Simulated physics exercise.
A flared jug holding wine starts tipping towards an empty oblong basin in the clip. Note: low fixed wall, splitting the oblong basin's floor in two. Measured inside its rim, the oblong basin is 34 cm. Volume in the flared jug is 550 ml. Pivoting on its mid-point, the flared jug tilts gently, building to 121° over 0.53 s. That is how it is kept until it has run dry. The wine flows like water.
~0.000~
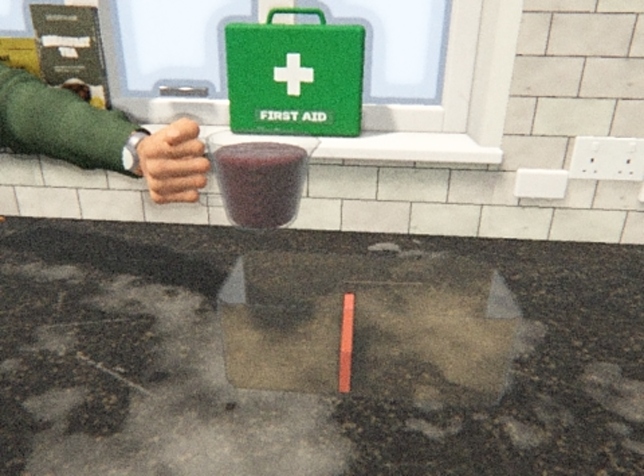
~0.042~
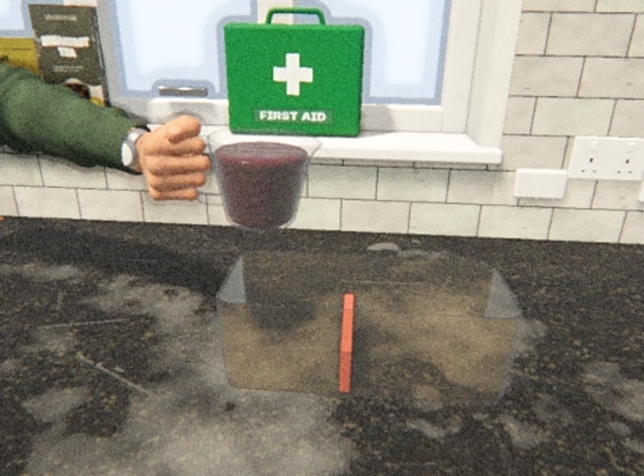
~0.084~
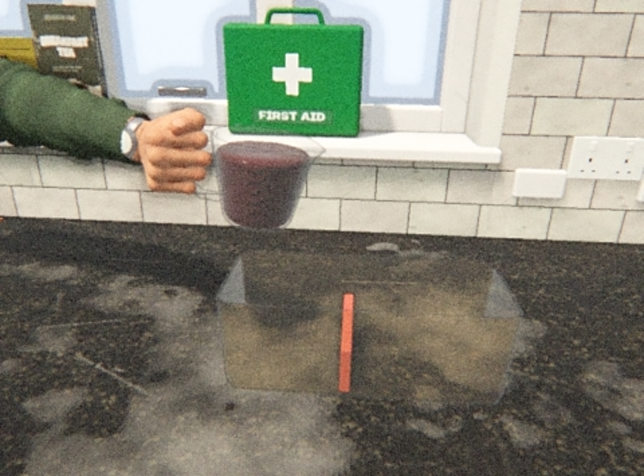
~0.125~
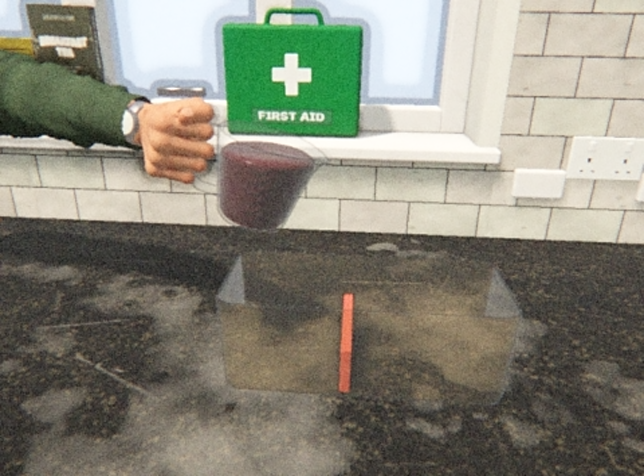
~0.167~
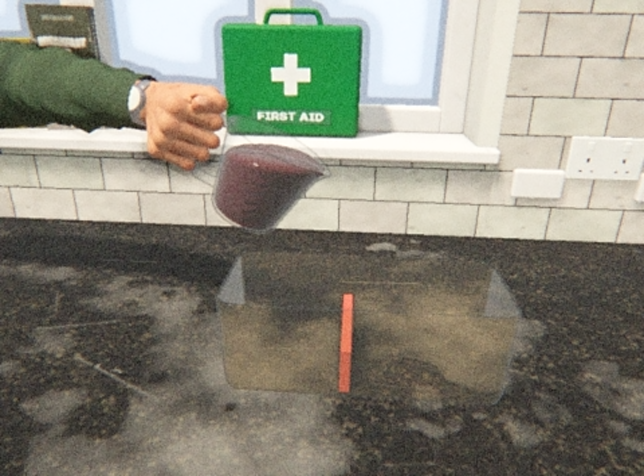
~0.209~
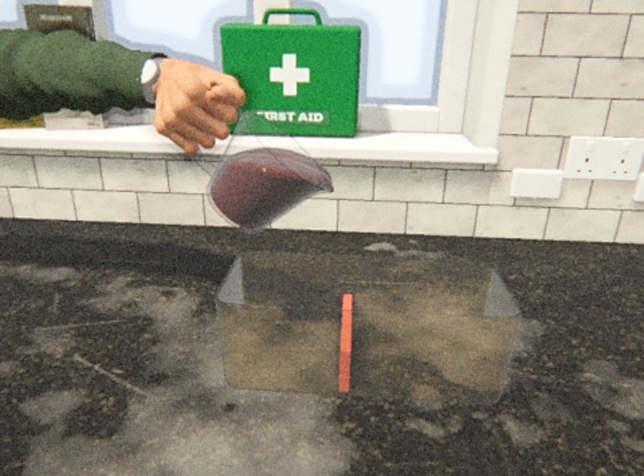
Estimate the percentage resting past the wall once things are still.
I would say roughly 41 percent.
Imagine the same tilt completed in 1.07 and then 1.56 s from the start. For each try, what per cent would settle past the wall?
I'd expect close to 70 per cent and then close to 80 per cent.
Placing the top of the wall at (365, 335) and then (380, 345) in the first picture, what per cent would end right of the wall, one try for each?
30 then 25 %.
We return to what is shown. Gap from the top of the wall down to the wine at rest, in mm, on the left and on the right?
About 44 mm left, about 50 mm right.
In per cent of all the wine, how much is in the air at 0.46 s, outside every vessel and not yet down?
Roughly 24 %.
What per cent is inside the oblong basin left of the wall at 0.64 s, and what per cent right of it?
Near 56 on the left, 40 on the right.
By 0.46 s the tilt is 115° and 21 per cent is still to pour, 17 is left of the wall and 38 right of it.
By 0.64 s the tilt is 121° and 0 per cent is still to pour, 56 is left of the wall and 40 right of it.
By 0.82 s the tilt is 121° and 0 per cent is still to pour, 56 is left of the wall and 41 right of it.
By 1.03 s the tilt is 121° and 0 per cent is still to pour, 56 is left of the wall and 41 right of it.
At rest 56 per cent lies left of the wall, 41 right of it and 3 outside.
